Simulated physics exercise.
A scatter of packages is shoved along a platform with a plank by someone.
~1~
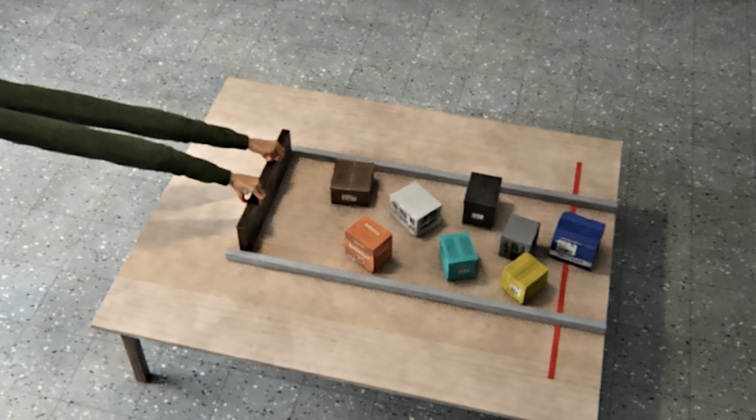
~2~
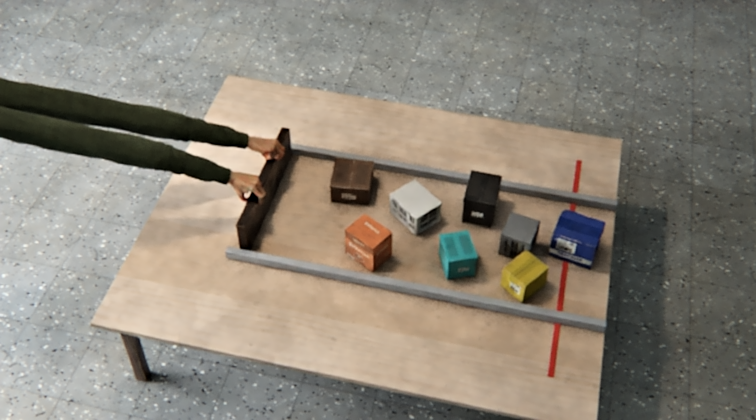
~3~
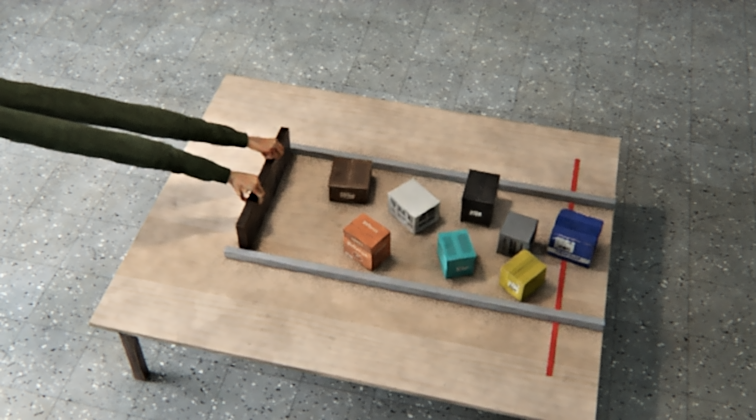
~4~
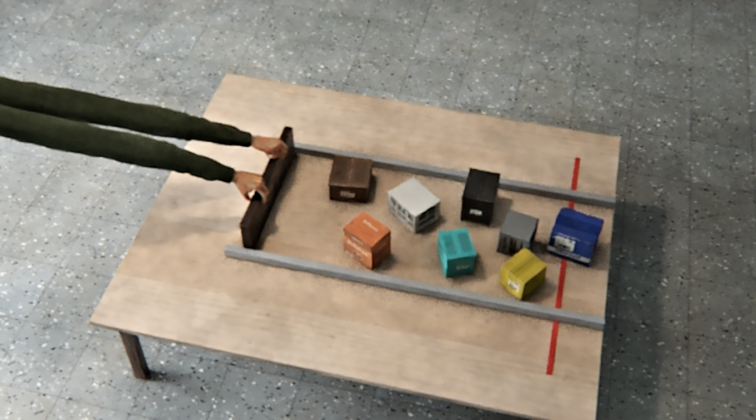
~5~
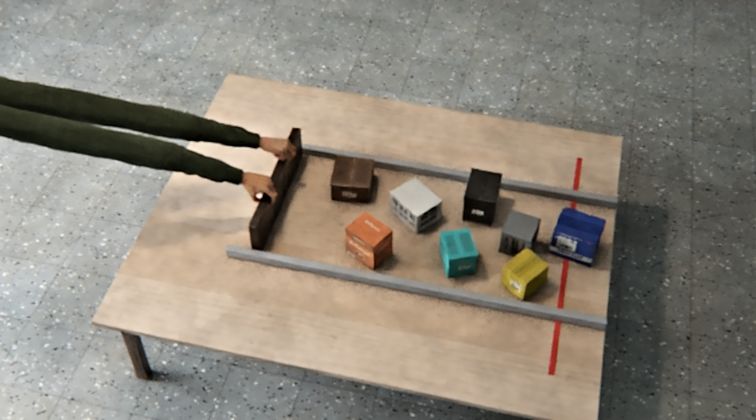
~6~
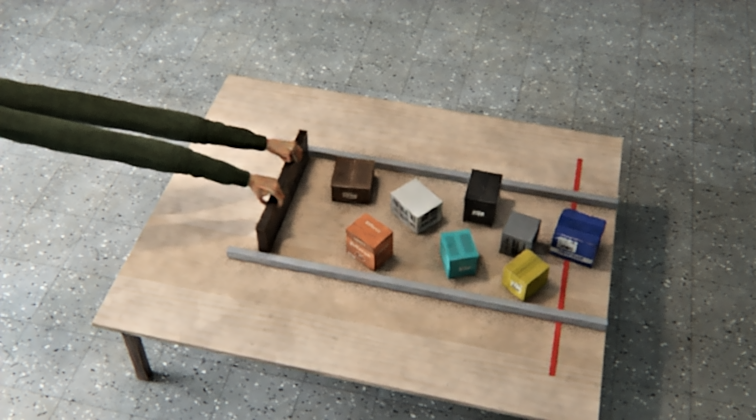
Two hands sliding a dark plank slightly right between rails on a wooden table, the scattered colourful boxes ahead staying still.
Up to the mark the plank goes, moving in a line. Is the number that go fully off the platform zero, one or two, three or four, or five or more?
It is five or more.
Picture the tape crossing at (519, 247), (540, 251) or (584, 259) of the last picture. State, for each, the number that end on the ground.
Going through each try, you'd get 1, 3 and 6.
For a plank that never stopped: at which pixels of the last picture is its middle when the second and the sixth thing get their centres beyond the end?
About (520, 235), then about (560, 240).
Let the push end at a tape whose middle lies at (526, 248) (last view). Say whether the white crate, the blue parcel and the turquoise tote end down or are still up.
First, the white crate is safe; next, the blue parcel takes the fall; last, the turquoise tote is safe.
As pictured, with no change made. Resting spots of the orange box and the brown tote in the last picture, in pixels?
Near (586, 275) and (593, 224).
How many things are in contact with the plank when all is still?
The count in contact is 2.
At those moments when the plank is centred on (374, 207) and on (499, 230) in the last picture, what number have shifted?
By the first moment it's 3, by the second it's 8.
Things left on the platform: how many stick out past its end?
The figure is 0.
A little later, none off yet; blue parcel at rest near (578, 237); yellow parcel at rest near (525, 275); grey crate at rest near (520, 236).
Next, none off yet; blue parcel shifted a little near (598, 242); yellow parcel shifted about its own width near (549, 278); grey crate shifted about its own width near (558, 244).
When it is over, the number that fall off is five or more; down, white crate, turquoise tote, black tote, grey crate, yellow parcel and blue parcel.
